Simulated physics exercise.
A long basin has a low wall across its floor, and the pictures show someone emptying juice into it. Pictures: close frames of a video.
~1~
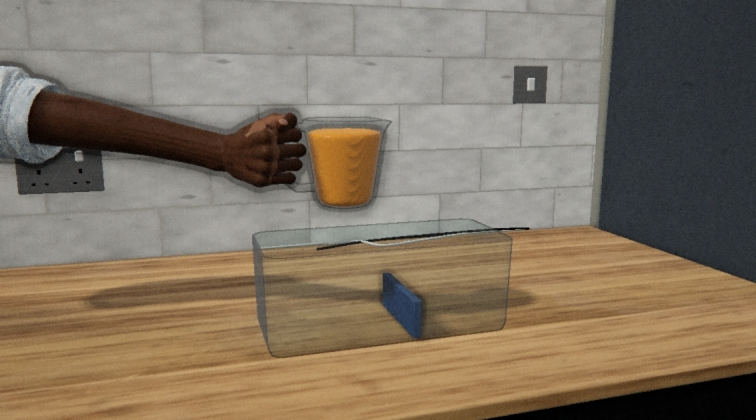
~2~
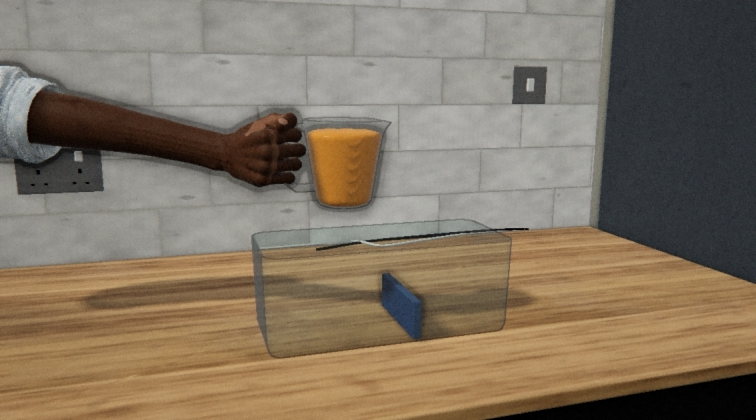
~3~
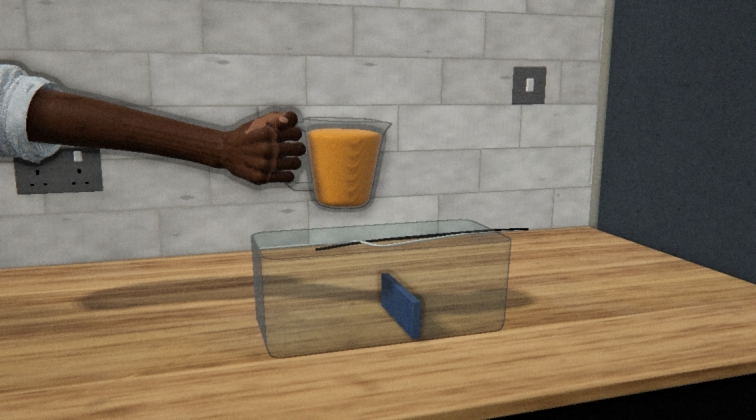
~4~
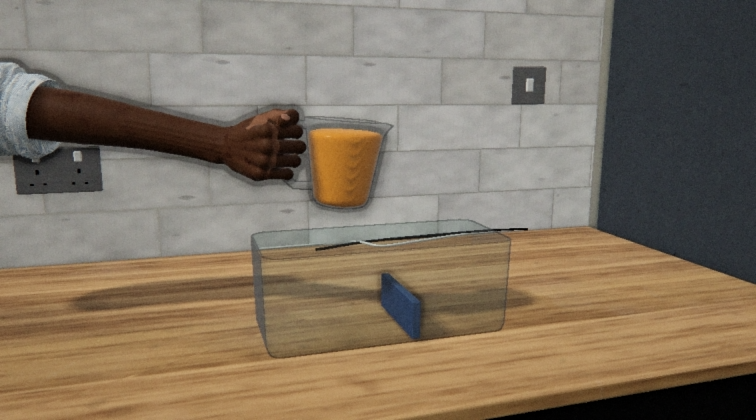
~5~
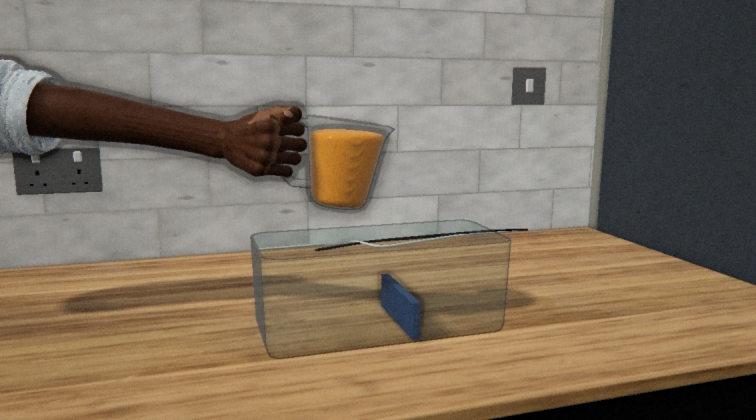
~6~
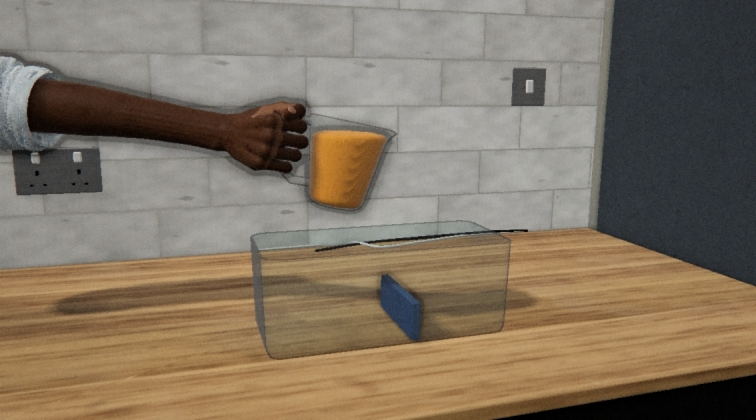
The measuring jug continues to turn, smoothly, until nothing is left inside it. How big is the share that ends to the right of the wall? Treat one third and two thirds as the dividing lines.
Higher than two thirds.
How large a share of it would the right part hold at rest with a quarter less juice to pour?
About 90 parts in a hundred, give or take.
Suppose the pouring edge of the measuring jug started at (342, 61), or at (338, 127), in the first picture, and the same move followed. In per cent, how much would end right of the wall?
Near 40 in a hundred first, near 5 in a hundred second.
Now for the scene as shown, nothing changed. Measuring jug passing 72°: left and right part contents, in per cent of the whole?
The left part holds 0 percent and the right part 10 percent.
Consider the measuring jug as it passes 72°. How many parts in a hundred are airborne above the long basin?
It works out to about 20 percent.
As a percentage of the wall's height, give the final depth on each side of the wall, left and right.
It settles around 0 on the left side and around 50 on the right side.
A moment on, the measuring jug is tipped part way and 70 per cent is still to pour, 0 is left of the wall and 11 right of it.
Next, the measuring jug is tipped right over and 11 per cent is still to pour, 4 is left of the wall and 76 right of it.
Then the measuring jug is tipped right over and 0 per cent is still to pour, 8 is left of the wall and 91 right of it.
Later the measuring jug is tipped right over and 0 per cent is still to pour, 8 is left of the wall and 91 right of it.
In the end 8 per cent lies left of the wall, 92 right of it and 1 outside.
